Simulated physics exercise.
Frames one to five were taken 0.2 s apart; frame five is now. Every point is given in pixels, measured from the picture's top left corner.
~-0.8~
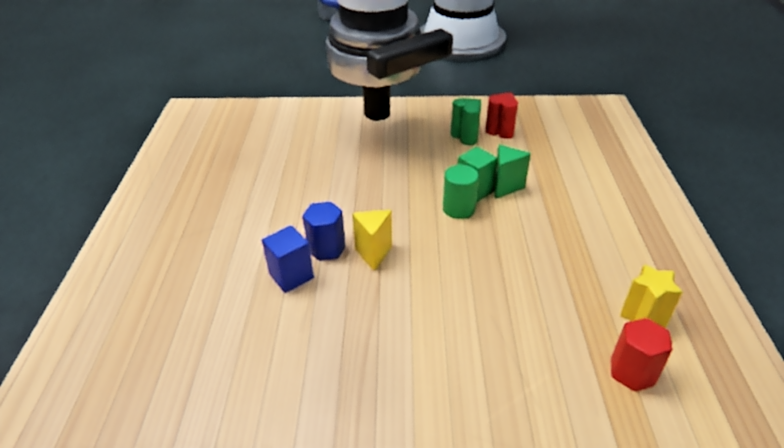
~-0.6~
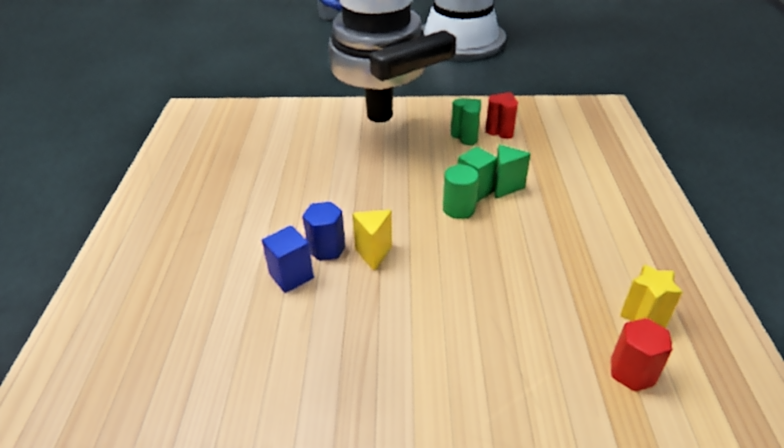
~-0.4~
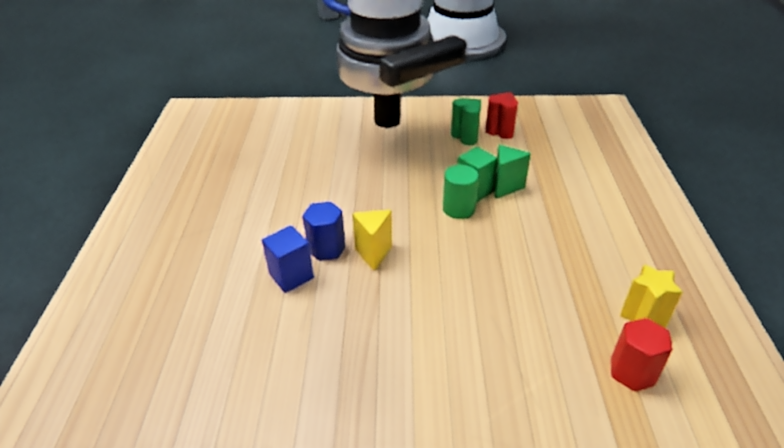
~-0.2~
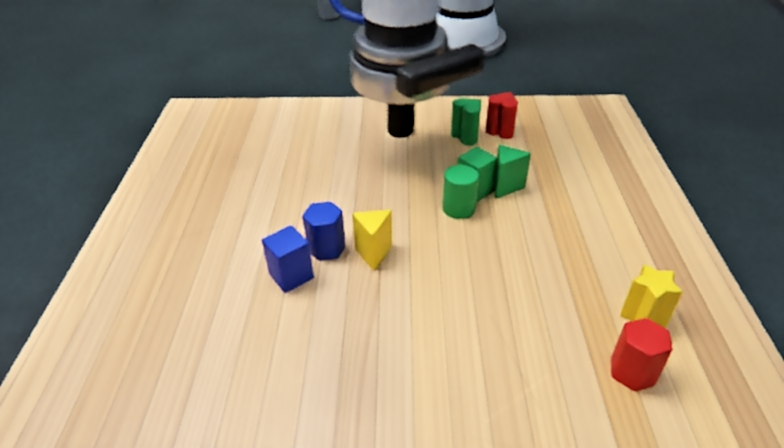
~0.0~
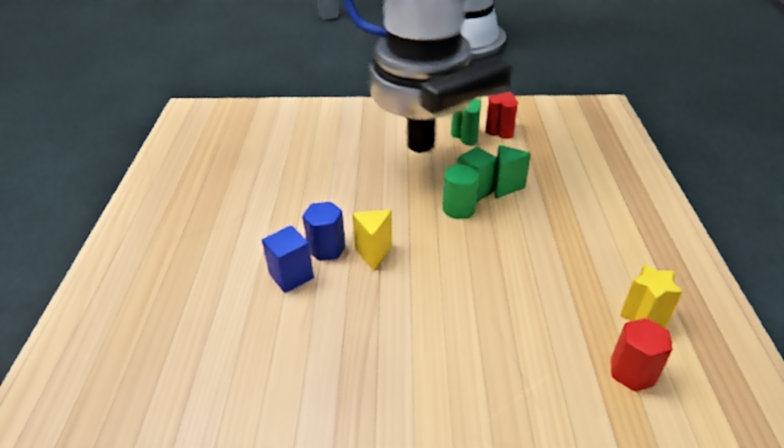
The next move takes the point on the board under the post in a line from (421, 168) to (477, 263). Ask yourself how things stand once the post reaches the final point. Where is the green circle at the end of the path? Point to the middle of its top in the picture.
I'd expect the centre of its top face to be at (504, 204).
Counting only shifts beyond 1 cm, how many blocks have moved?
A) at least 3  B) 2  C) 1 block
I'll go with C - 1 block.
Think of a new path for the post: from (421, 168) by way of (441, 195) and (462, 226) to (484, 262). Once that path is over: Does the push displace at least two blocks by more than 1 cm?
No, I don't think so.
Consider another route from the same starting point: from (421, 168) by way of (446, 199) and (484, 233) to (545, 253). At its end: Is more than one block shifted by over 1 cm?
The answer is no.
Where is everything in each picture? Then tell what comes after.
Post tip at (377, 114); block tops, green circle at (462, 173); green square at (478, 156), in the first picture.
Post at (380, 116); blocks unchanged, in the second picture.
Post at (388, 122); blocks unchanged, in the third picture.
Post at (401, 131); blocks unchanged, in the fourth picture.
Post at (421, 145); green circle at (462, 173); green square at (478, 156), in the fifth picture.
What follows on the original path. One third of the way, post at (439, 174); green circle at (464, 175).
Two thirds of the way, post at (458, 205); green circle at (494, 197).
At the end, post at (480, 240); green circle at (504, 204); green square in place.
